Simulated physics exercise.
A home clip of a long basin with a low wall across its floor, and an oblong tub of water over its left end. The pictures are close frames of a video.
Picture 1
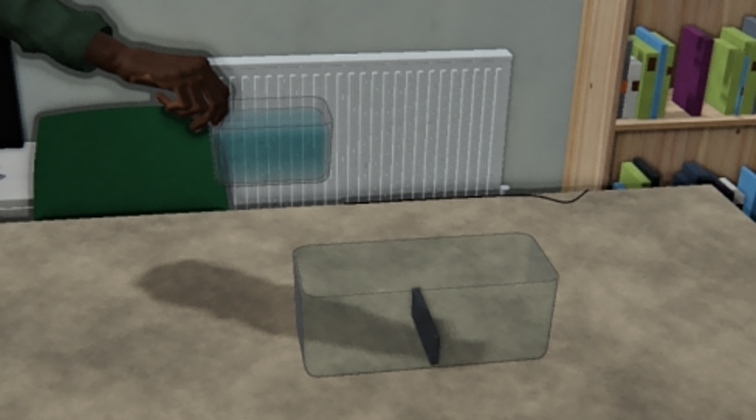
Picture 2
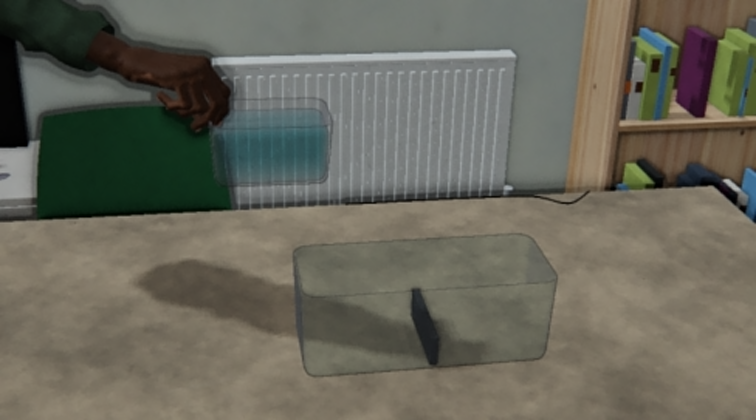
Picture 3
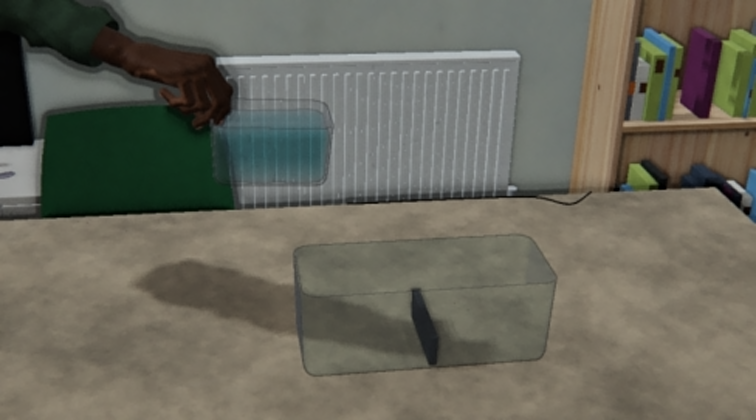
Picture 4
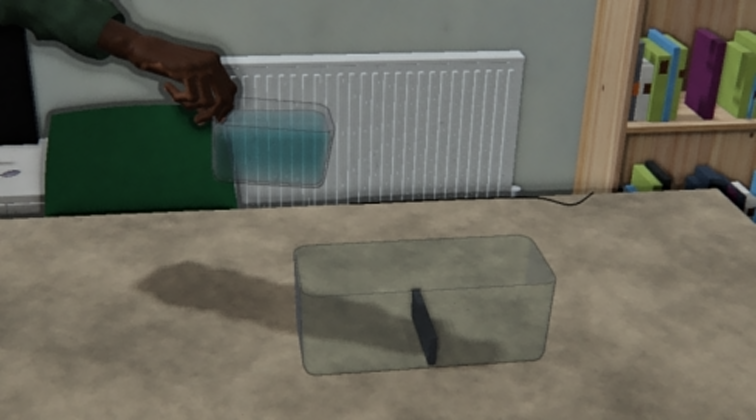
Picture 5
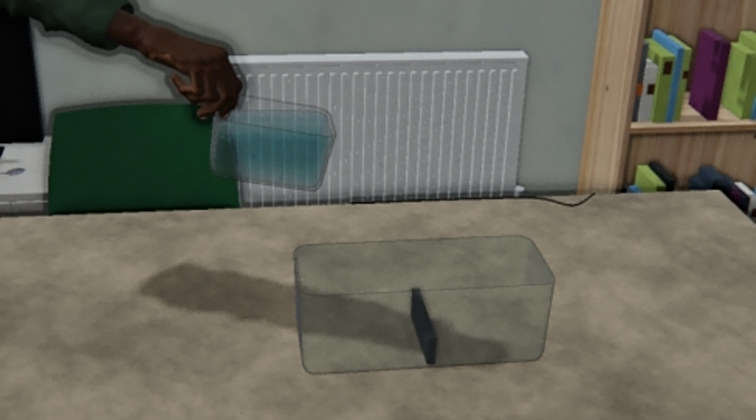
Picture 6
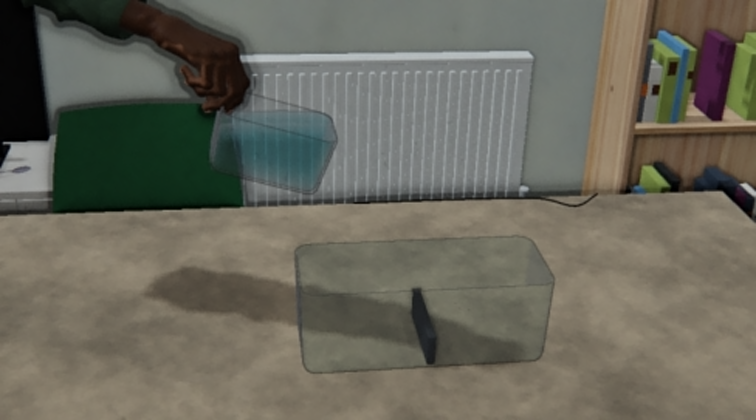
We see a hand holding a clear tub of blue water above the left end of a long glass basin with a low dark wall across its floor; the hand gradually tilts the tub down to the right.
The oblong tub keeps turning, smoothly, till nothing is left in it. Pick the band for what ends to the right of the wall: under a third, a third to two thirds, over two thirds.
In the end less than a third is right of the wall.
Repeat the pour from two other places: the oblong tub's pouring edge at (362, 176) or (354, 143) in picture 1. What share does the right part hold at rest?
Roughly 20 per cent, and 25 per cent.
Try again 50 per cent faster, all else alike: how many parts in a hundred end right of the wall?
About 10 per cent.
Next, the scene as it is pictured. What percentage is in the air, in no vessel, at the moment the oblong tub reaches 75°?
Near 40 %.
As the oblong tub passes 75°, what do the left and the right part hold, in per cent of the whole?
Some 25 per cent left and 0 right.
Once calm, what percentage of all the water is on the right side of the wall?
Near 10 %.
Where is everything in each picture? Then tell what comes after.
The first frame shows tilt 0°; pouring edge (328, 112); surface from (212, 123) to (326, 118); the long basin's rim runs from (298, 273) to (545, 256); the wall's top is at (426, 313).
The second frame shows tilt 1°; pouring edge (328, 113); surface from (212, 123) to (326, 119).
The third frame shows tilt 3°; pouring edge (329, 116); surface from (213, 123) to (326, 120).
The fourth frame shows tilt 6°; pouring edge (331, 120); surface from (215, 123) to (328, 122).
The fifth frame shows tilt 11°; pouring edge (332, 125); surface from (216, 122) to (330, 123).
The sixth frame shows tilt 17°; pouring edge (334, 131); surface from (218, 124) to (335, 126); 1 per cent is over the edge.
A moment on, the oblong tub is tipped on its side and 34 per cent is still to pour, 23 is left of the wall and 0 right of it.
Next, the oblong tub is tipped right over and 4 per cent is still to pour, 81 is left of the wall and 2 right of it.
Then the oblong tub is tipped right over and 0 per cent is still to pour, 85 is left of the wall and 9 right of it.
Later the oblong tub is tipped right over and 0 per cent is still to pour, 85 is left of the wall and 9 right of it.
Finally, 85 per cent lies left of the wall, 10 right of it and 6 outside.
